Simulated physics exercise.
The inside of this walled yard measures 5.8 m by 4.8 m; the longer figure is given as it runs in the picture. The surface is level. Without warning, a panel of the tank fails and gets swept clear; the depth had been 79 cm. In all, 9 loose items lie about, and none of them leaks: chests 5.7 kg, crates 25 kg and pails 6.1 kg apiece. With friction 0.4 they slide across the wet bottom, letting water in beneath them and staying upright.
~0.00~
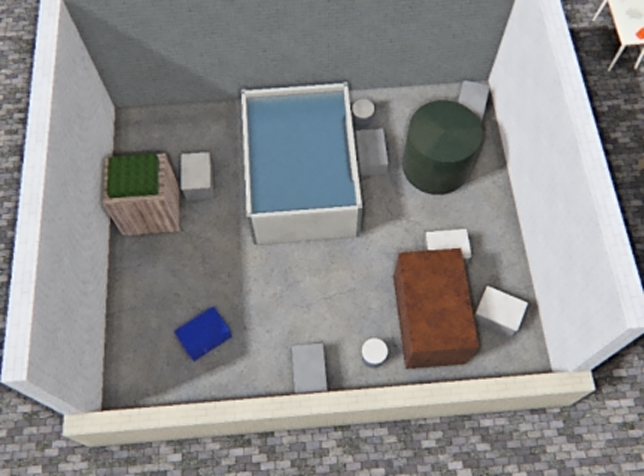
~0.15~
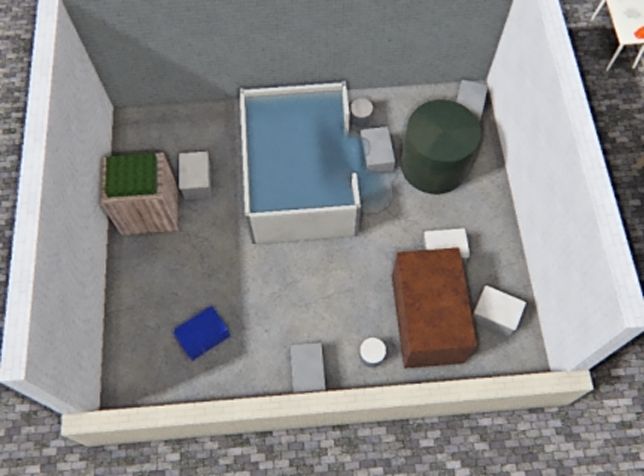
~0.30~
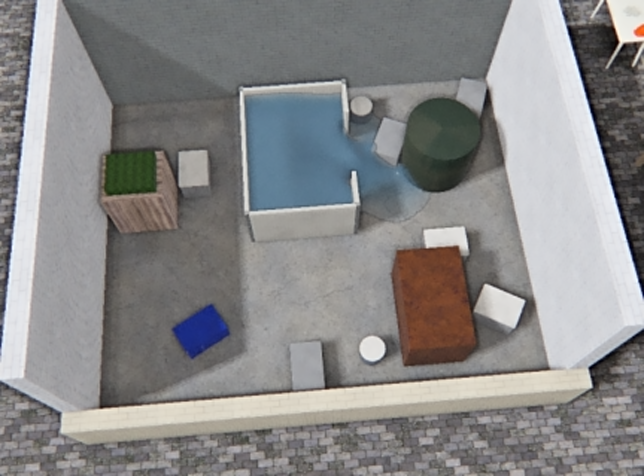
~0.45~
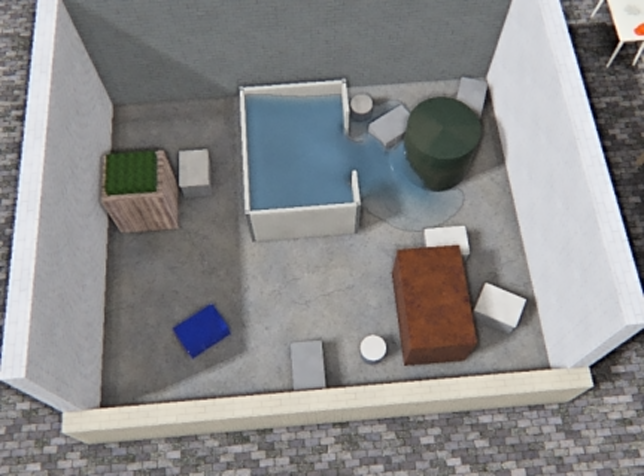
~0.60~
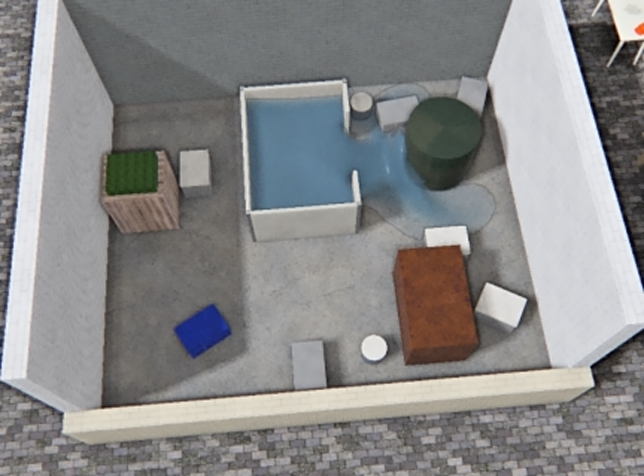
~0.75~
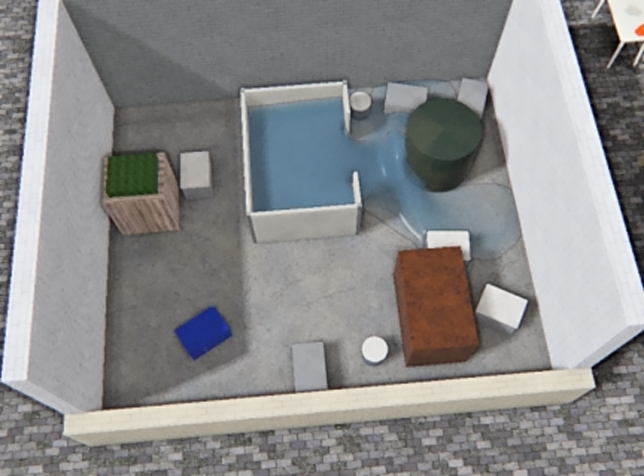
Water pours through a gap in the tank's right side, pushing a grey crate away.
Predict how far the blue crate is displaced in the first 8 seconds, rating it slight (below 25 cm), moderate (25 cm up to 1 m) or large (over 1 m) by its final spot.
The move is tiny.
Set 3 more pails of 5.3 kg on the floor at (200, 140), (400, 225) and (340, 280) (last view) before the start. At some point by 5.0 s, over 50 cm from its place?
In the order listed: Behind the line; across the line; across the line.
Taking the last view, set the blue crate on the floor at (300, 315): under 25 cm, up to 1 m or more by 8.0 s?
In the end it keeps its place.
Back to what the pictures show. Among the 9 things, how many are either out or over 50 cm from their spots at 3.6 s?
Result: 5.
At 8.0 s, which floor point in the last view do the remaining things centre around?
At about (343, 272).
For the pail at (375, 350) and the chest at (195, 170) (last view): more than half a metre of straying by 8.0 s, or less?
Within the limit, then beyond the limit.
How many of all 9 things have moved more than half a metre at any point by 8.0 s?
Counting them up, I find 7.
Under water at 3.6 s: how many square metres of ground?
My estimate is roughly 21 m2.
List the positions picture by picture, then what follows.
In the first frame, the blue crate at (202, 331), on the bottom; water covers 2.7 m2; 0 of 9 have shifted.
In the second frame, the blue crate at (200, 330), on the bottom; water covers 3.2 m2; 1 of 9 have shifted.
In the third frame, the blue crate at (200, 328), on the bottom; 4.0 m2 under water; 1 of 9 have shifted.
In the fourth frame, the blue crate at (200, 328) rests on the ground; water covers 4.6 m2; 1 of 9 have shifted.
In the fifth frame, the blue crate at (201, 328) rests on the ground; water covers 5.6 m2; 2 of 9 have shifted.
In the sixth frame, the blue crate at (202, 330) rests on the ground; 6.6 m2 under water; 2 of 9 have shifted.
After 1.6 s the blue crate is near (202, 330), 0.0 m from its start, aground; 2 afloat.
After 3.6 s the blue crate is near (202, 330), 0.0 m from its start, aground; 4 afloat.
After 5.6 s the blue crate is near (202, 330), 0.0 m from its start, aground; 4 afloat.
After 8.0 s the blue crate is near (202, 330), 0.0 m from its start, aground; 6 afloat.
